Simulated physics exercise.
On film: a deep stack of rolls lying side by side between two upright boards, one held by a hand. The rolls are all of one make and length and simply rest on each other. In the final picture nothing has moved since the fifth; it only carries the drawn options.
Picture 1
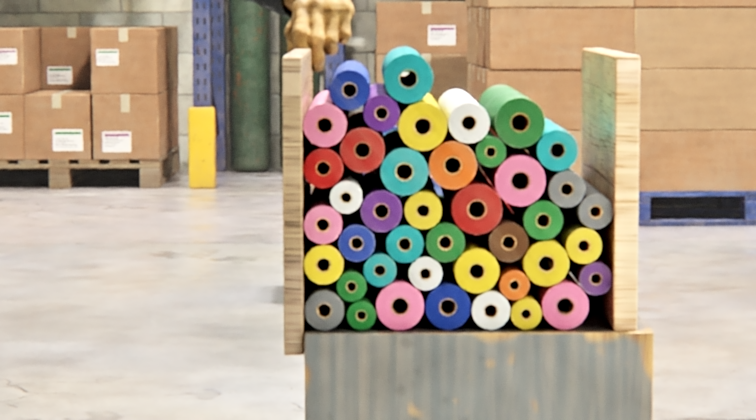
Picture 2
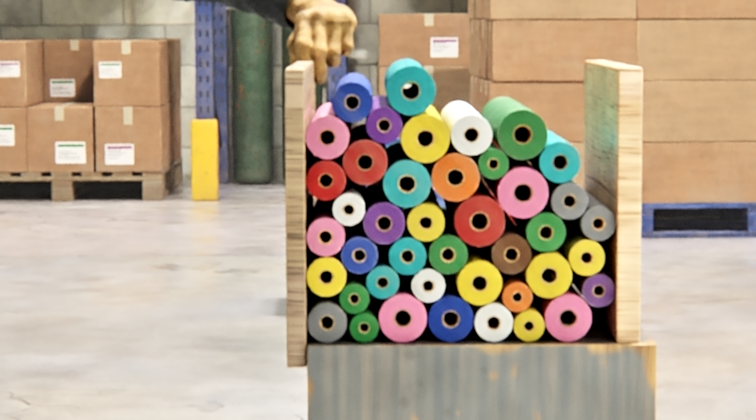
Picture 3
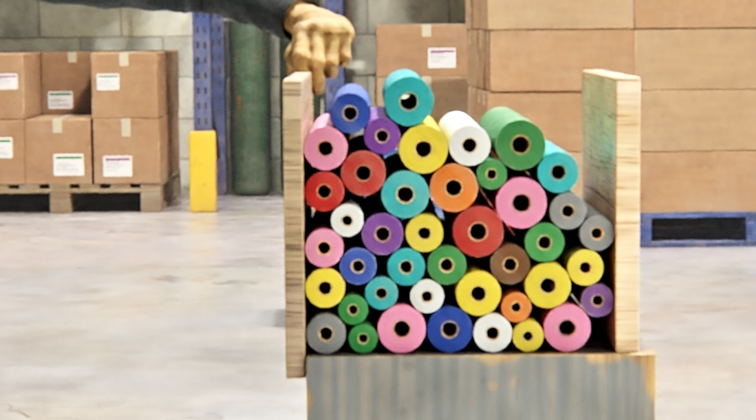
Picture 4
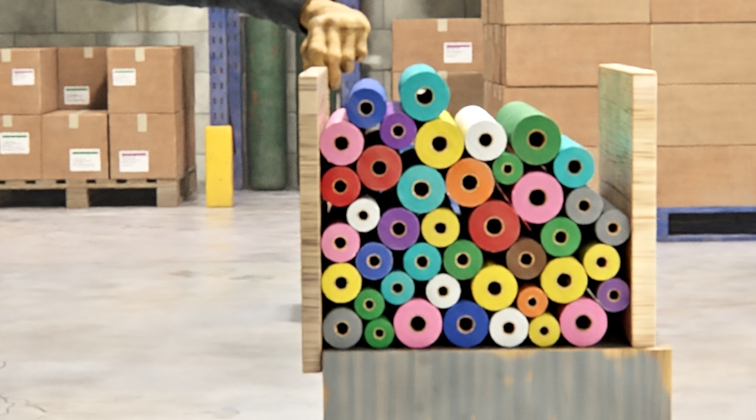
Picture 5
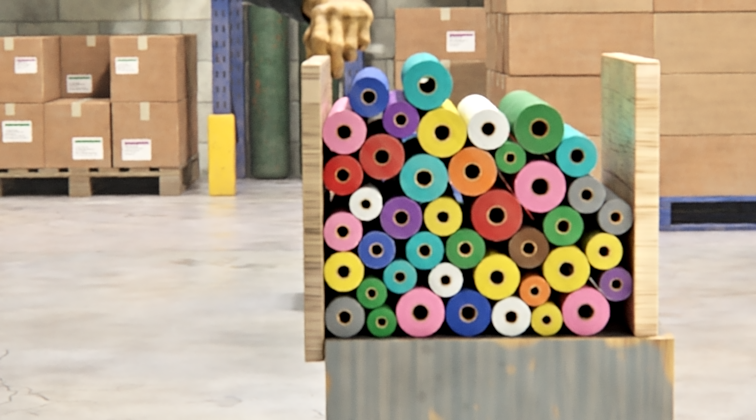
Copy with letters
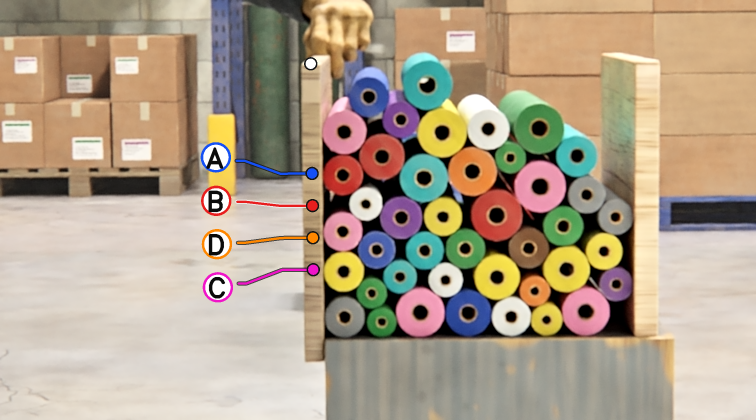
The camera wavers slightly, lifting, then edging left and dipping again, as it faces the ends of a stack of rolls in a warehouse with cartons on pallets behind. Pink, red, yellow, blue, green, turquoise, white and other coloured rolls lie between two upright wooden boards above a grey base. A tan-gloved hand on a dark-sleeved arm stays near the left board's top, and the rolls show no visible shifting.
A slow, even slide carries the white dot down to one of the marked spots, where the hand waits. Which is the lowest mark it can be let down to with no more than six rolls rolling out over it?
The last mark within the limit is D.
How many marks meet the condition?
The number is three.
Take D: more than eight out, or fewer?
It loses fewer than eight.
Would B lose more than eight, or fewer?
Fewer than eight.
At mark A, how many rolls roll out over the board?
At A the number is none.
On the copy, A at (312, 174); B at (312, 205); C at (313, 270); D at (313, 238); the white dot at (311, 64).
On D. First, top of the board (322, 138).
Then, top of the board (323, 226).
Finally, top of the board (323, 237), three out over the board.
By contrast, A none out over the board; B two out over the board; C more than six out over the board.
